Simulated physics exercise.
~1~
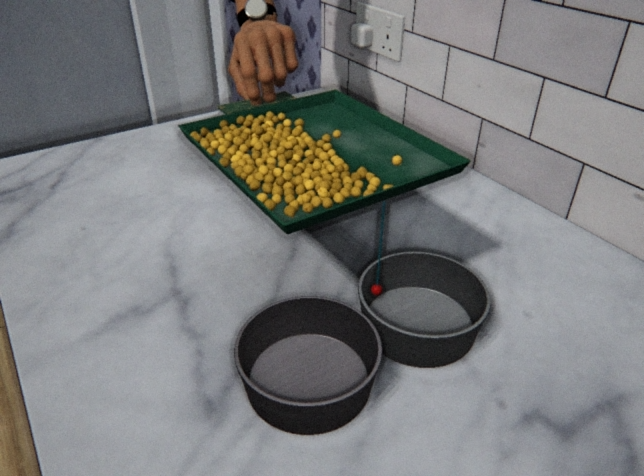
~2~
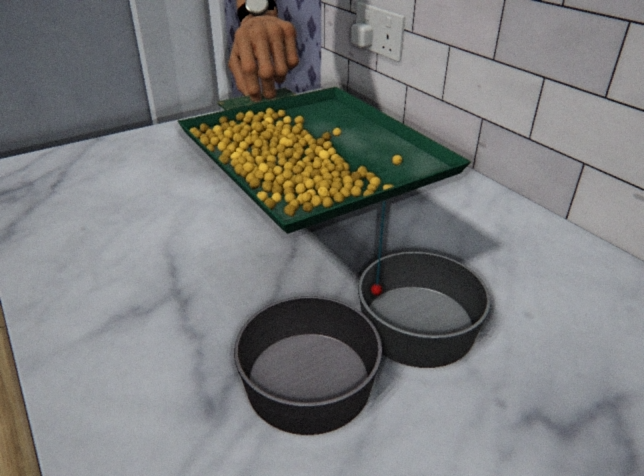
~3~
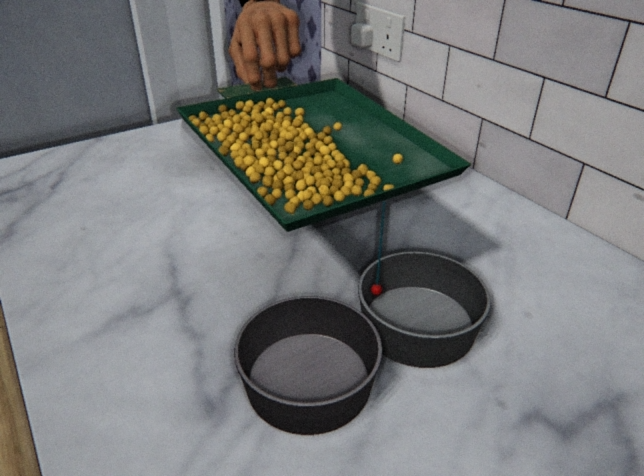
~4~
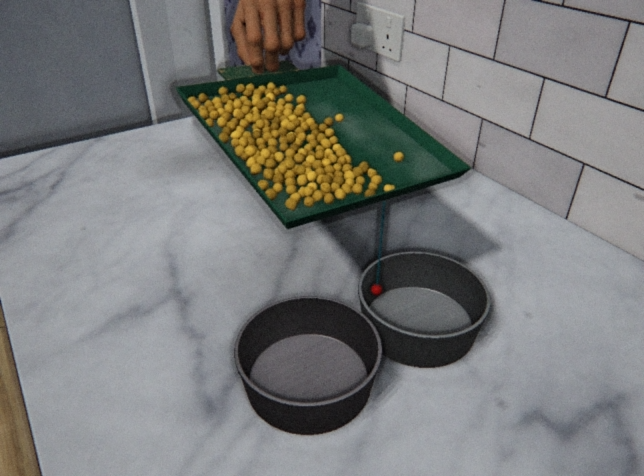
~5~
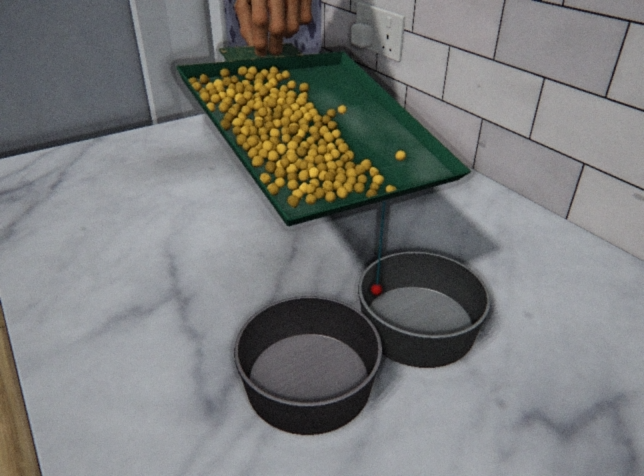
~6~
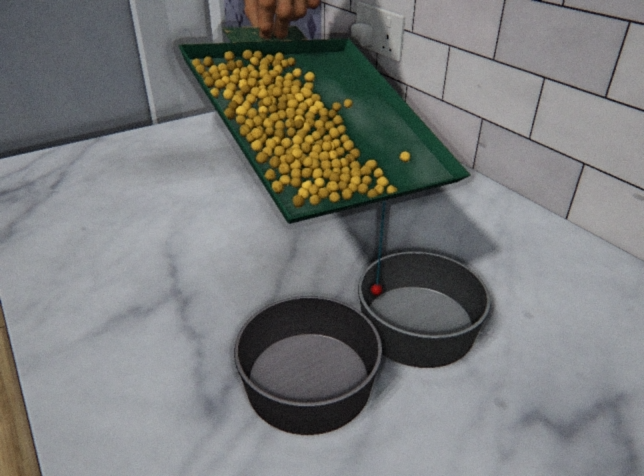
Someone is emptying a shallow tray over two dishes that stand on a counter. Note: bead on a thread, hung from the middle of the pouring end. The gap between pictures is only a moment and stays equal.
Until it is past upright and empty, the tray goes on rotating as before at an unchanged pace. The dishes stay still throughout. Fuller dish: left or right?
Right.
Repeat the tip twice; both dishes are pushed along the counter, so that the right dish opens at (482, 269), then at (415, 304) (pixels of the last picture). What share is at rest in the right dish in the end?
You'd end up with around 50 per cent and then around 60 per cent.
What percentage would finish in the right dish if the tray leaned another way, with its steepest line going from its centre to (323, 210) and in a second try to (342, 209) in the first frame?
The first try gives close to 0 per cent, the second close to 0 per cent.
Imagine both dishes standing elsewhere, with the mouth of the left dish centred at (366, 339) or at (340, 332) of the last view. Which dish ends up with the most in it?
Results - the dish on the right side first, the dish on the right side second.
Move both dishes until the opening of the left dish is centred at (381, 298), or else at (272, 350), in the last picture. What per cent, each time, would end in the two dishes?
In order: 70 per cent and 50 per cent.
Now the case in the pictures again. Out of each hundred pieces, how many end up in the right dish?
Around 80 per cent.
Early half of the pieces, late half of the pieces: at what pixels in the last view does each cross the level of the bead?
At (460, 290) for the first part, then at (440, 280) for the others.
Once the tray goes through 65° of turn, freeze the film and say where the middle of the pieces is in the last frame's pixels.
I'd mark the middle close to (412, 184).
Just after the last frame, tray tipped steeply; the larger part on the tray; about a tenth in the right dish; just a few outside both; roughly a quarter in the air.
A moment on, tray tipped past a quarter turn; just a few on the tray; just a few in the left dish; roughly two thirds in the right dish; roughly a quarter outside both; about a tenth in the air.
Further on, tray tipped past a quarter turn; just a few in the left dish; the larger part in the right dish; roughly a quarter outside both.
When it is over, tray tipped past a quarter turn; just a few in the left dish; the larger part in the right dish; roughly a quarter outside both.
